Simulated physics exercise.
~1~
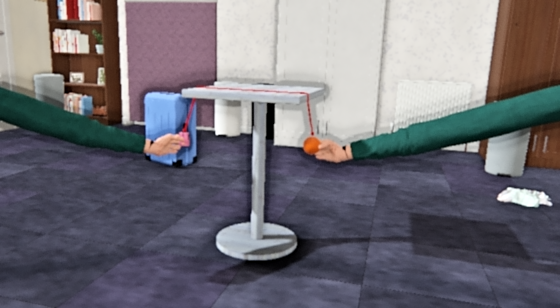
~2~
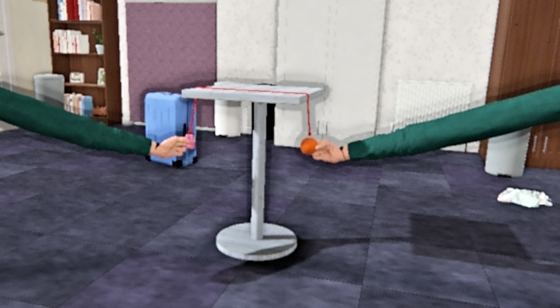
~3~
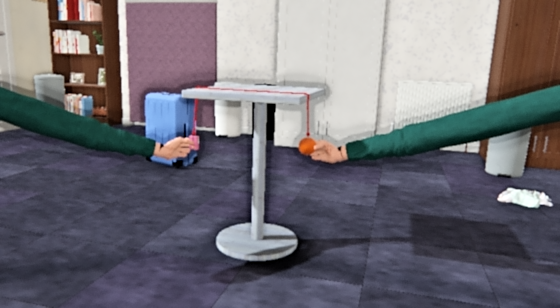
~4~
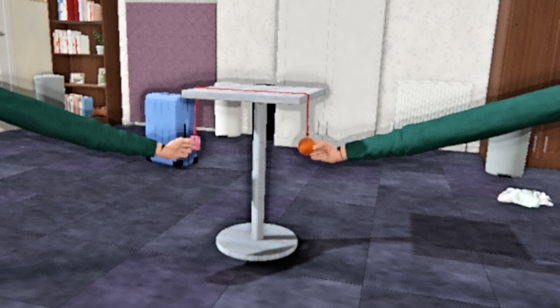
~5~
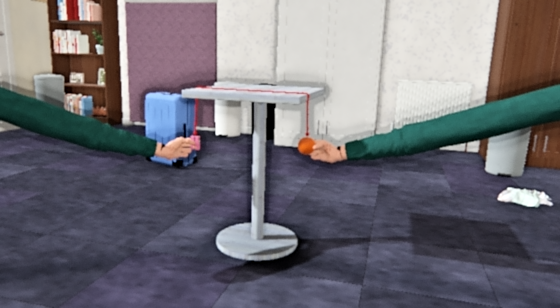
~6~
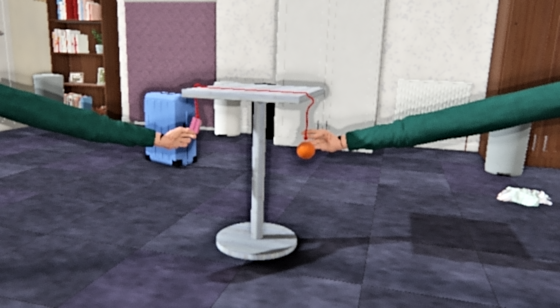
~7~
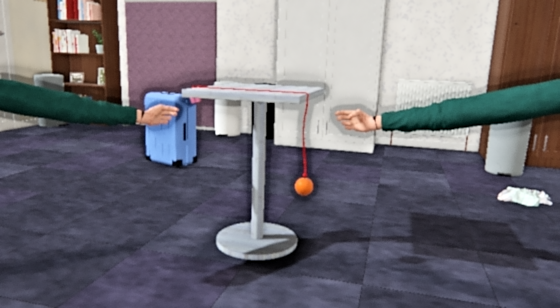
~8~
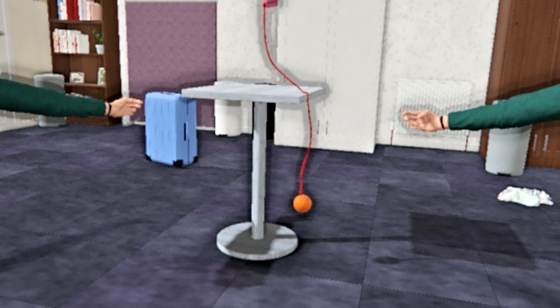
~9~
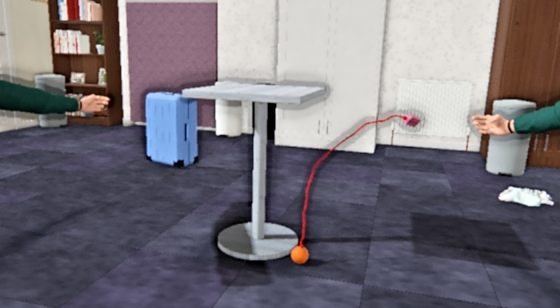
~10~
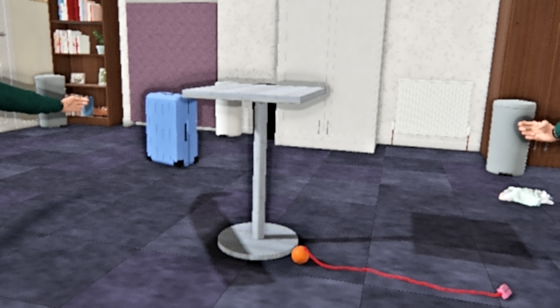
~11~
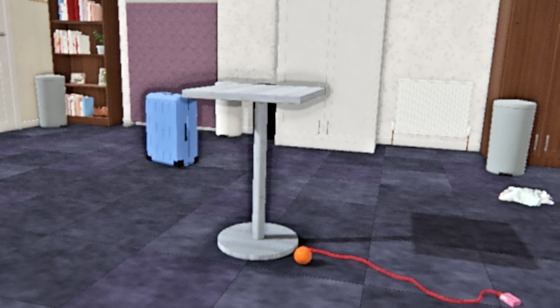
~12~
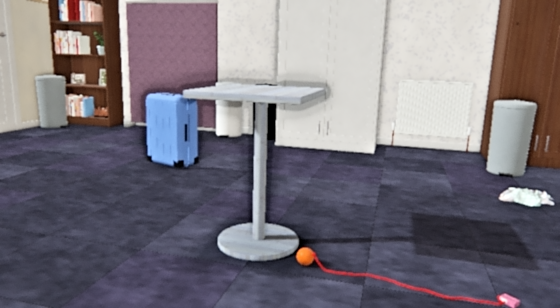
An orange ball dropped from the right side of a small table when two green-sleeved hands let go, yanking the red cord and a small pink block up over the top, and both ended up on the floor to the right, still joined.
